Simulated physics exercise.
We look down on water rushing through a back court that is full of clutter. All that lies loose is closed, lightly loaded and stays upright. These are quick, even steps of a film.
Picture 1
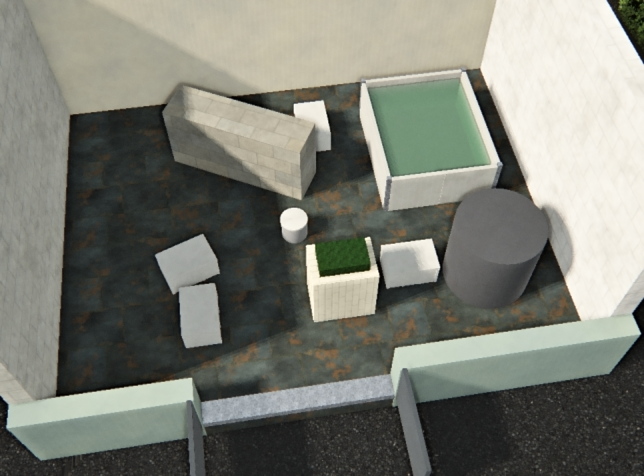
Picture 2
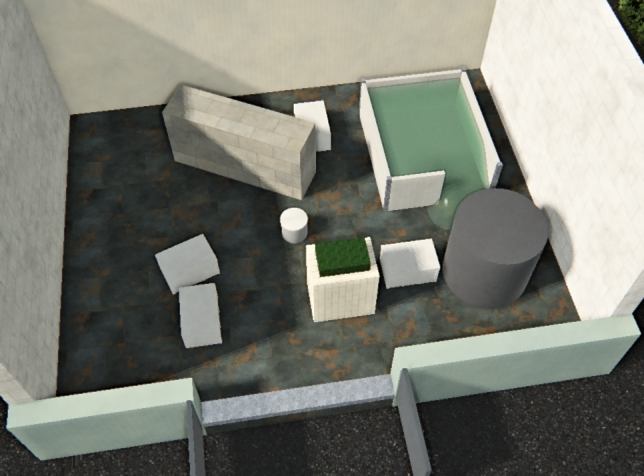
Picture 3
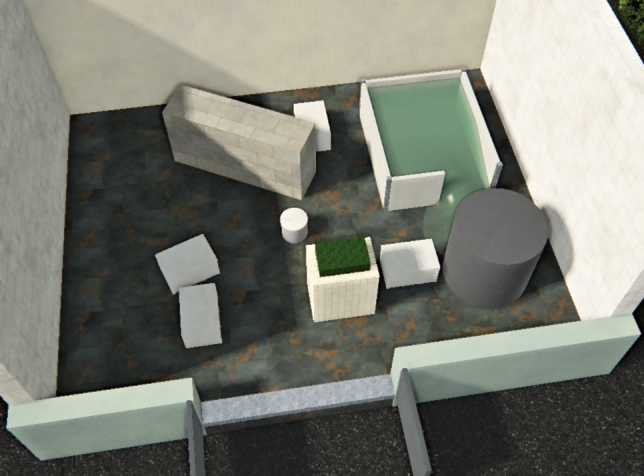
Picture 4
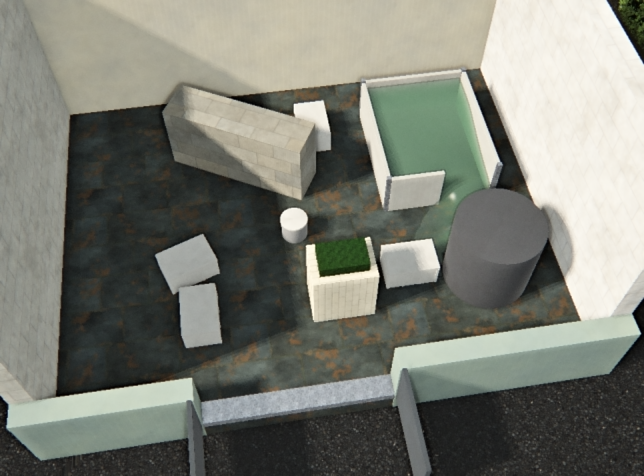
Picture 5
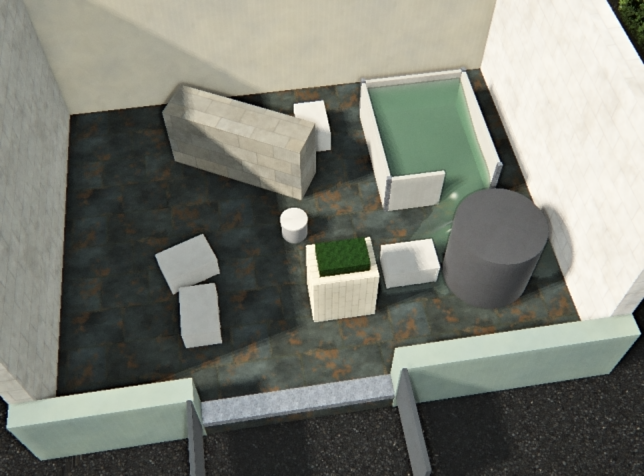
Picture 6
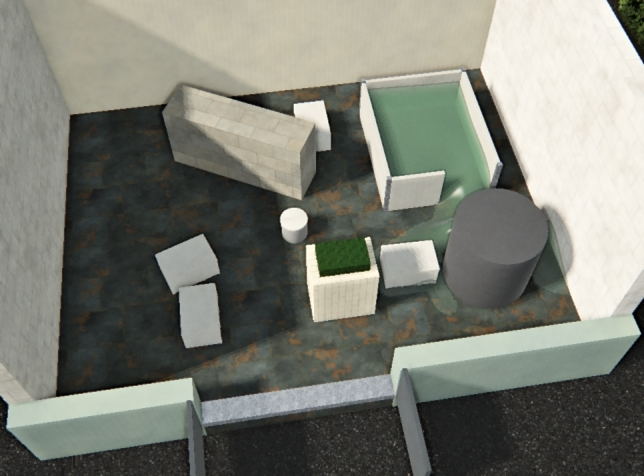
Green water stands in a white-walled tank at the upper right of a walled court with a dark, rust-flecked floor, seen from high above. A leaning pale block wall, scattered white blocks, a planter topped with green and a big grey cylinder surround it. Part of the tank's front wall opens and water spreads thinly around the cylinder, while the objects and camera stay still.
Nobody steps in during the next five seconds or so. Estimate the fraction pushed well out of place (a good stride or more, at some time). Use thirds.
Share: Between one and two thirds.
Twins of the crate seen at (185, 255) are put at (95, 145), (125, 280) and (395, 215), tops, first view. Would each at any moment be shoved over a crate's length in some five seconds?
One after the other: Never so far, never so far, moved that far.
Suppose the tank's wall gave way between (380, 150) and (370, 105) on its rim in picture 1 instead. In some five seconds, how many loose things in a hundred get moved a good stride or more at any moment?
Near 60 in a hundred.
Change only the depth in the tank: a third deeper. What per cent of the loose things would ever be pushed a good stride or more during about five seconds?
Near 80 in a hundred.
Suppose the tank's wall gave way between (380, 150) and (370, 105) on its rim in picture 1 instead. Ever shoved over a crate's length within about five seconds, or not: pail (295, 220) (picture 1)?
Answer: Yes.
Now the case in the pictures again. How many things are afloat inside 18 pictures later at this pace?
I count 0.
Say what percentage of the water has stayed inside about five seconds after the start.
About 96 per cent.
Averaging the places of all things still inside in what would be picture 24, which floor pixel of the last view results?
Close to (225, 255).
A moment on, 0 of 5 are well off their spots; 0 afloat.
Next, 2 of 5 are well off their spots; 1 afloat.
Later, 3 of 5 are well off their spots; 0 afloat.
In the end, 3 of 5 are well off their spots, and 3 have been at some point; 0 afloat.
